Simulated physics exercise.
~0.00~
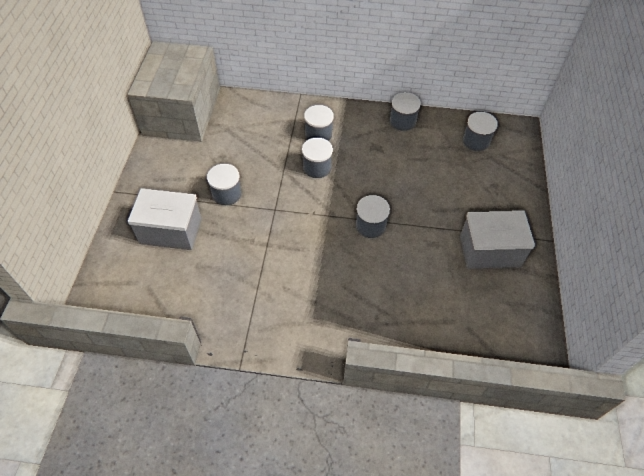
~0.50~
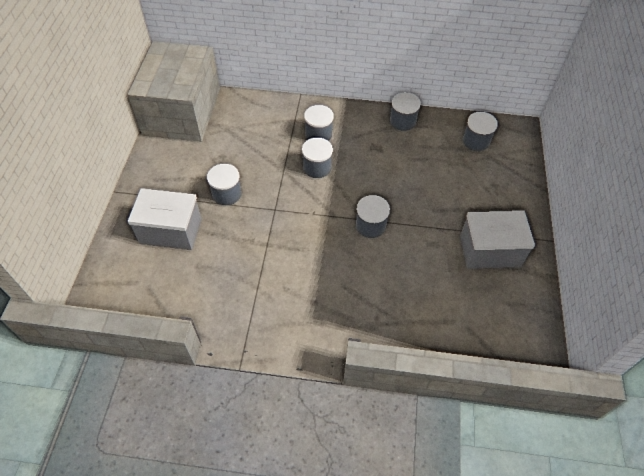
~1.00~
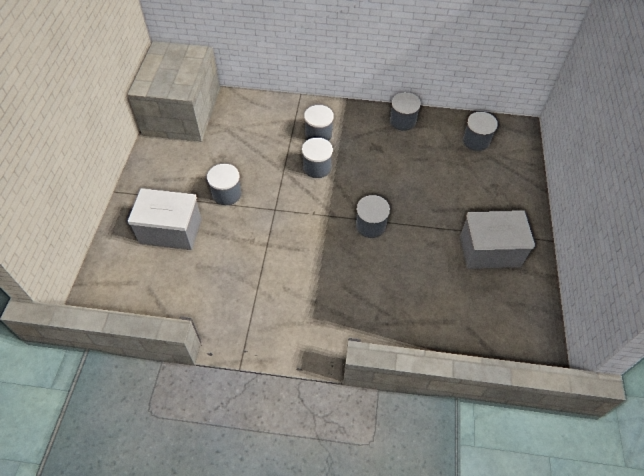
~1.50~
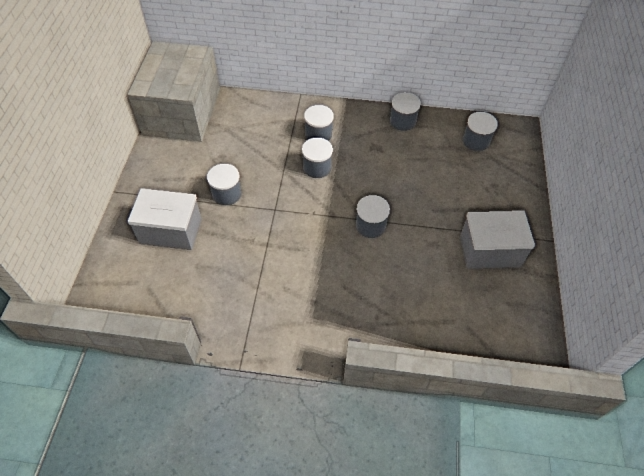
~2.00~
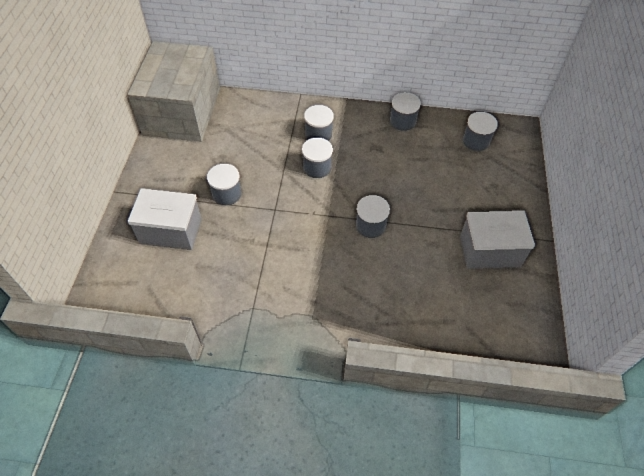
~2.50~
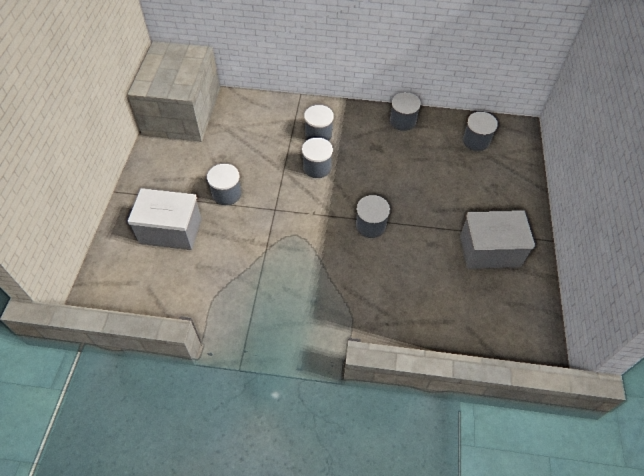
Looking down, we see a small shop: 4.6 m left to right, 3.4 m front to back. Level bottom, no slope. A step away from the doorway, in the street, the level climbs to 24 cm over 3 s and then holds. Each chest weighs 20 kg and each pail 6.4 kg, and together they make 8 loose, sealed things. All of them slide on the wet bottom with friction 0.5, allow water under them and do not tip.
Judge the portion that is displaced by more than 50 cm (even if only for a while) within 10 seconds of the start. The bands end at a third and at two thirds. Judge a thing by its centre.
Two thirds and up.
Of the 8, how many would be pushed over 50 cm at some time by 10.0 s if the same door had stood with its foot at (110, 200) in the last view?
That would give 8.
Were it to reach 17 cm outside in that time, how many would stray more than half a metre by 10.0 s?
4.
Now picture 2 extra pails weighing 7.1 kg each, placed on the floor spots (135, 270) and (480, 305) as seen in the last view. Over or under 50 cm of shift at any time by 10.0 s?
Note: Item 1 stays inside the limit; item 2 stays inside the limit.
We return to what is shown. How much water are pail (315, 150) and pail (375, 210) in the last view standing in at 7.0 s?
Depth approx. 13 cm / 10 cm.
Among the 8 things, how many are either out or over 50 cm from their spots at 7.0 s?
Tally: 5.
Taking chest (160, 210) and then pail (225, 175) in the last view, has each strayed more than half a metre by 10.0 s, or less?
Taking them in turn, I'd say smaller and greater.
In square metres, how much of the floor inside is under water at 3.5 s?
Roughly 4.5 m2 of it is wet.
After 3.5 s 0 of 8 are over 50 cm from their spots; 0 afloat.
After 4.5 s 2 of 8 are over 50 cm from their spots; 0 afloat.
After 7.0 s 5 of 8 are over 50 cm from their spots; 6 afloat.
After 10.0 s 7 of 8 are over 50 cm from their spots, and 7 have been at some point; 6 afloat.
